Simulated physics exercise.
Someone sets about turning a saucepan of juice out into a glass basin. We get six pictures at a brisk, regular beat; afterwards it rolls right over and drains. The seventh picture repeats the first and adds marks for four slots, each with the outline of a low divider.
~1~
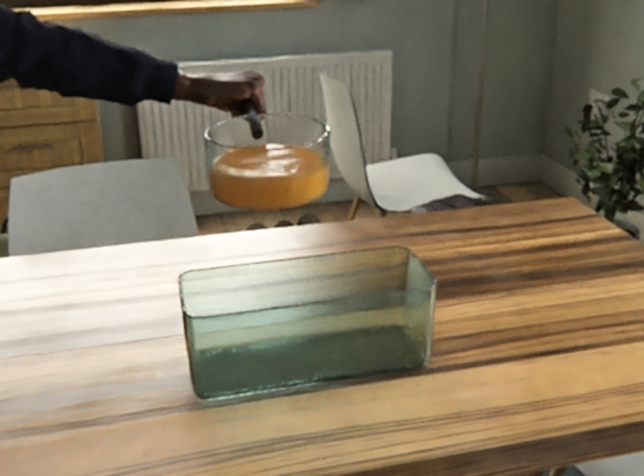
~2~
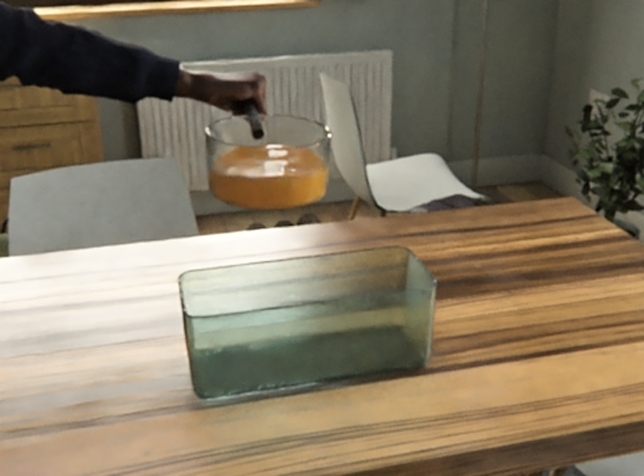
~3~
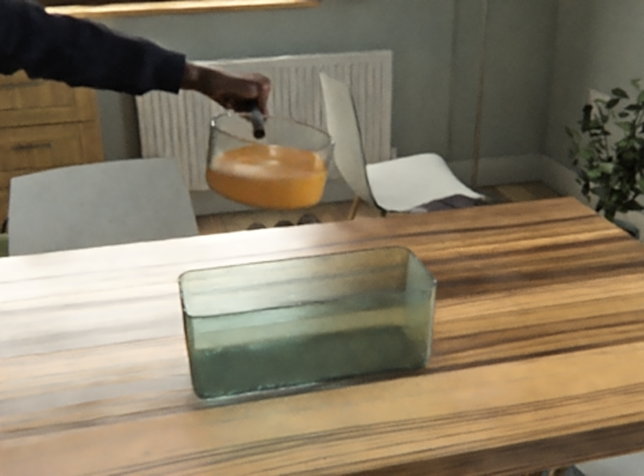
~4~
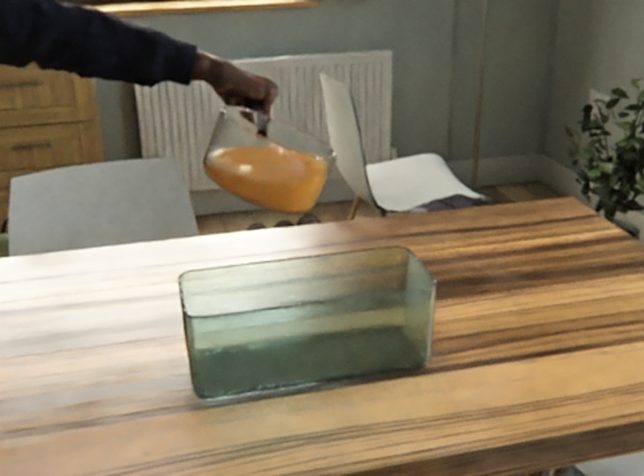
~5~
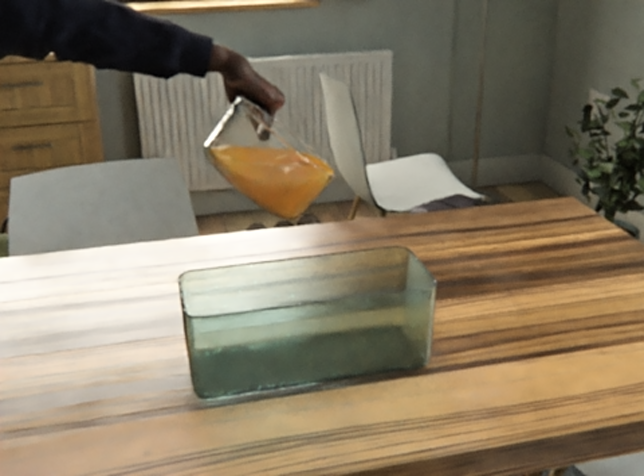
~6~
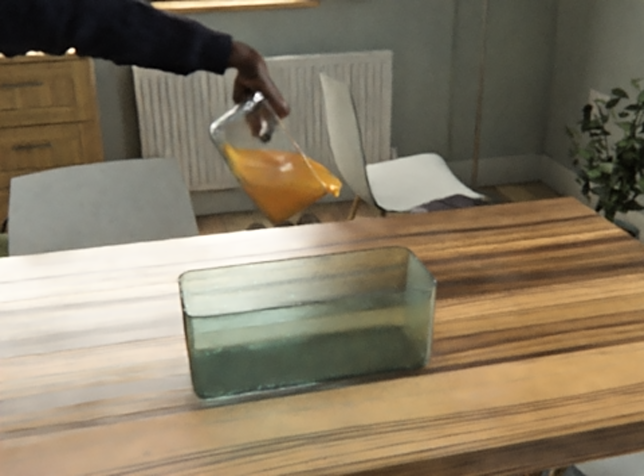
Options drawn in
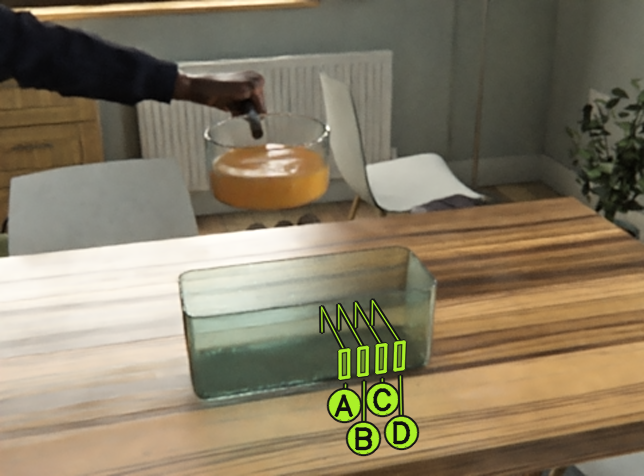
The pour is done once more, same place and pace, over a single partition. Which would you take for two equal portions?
Choose B.
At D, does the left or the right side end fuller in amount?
The left one.
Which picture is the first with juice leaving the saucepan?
In picture 6.
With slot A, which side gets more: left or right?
The right side.
On the marked copy, A at (345, 384); B at (364, 381); C at (382, 378); D at (400, 375).
Choosing A, about 22 % ends left of the wall and 75 % right of it; 3 % is lost outside.
Choosing B, about 48 % ends left of the wall and 48 % right of it; 4 % is lost outside.
Choosing C, about 76 % ends left of the wall and 21 % right of it; 4 % is lost outside.
Choosing D, about 90 % ends left of the wall and 7 % right of it; 3 % is lost outside.
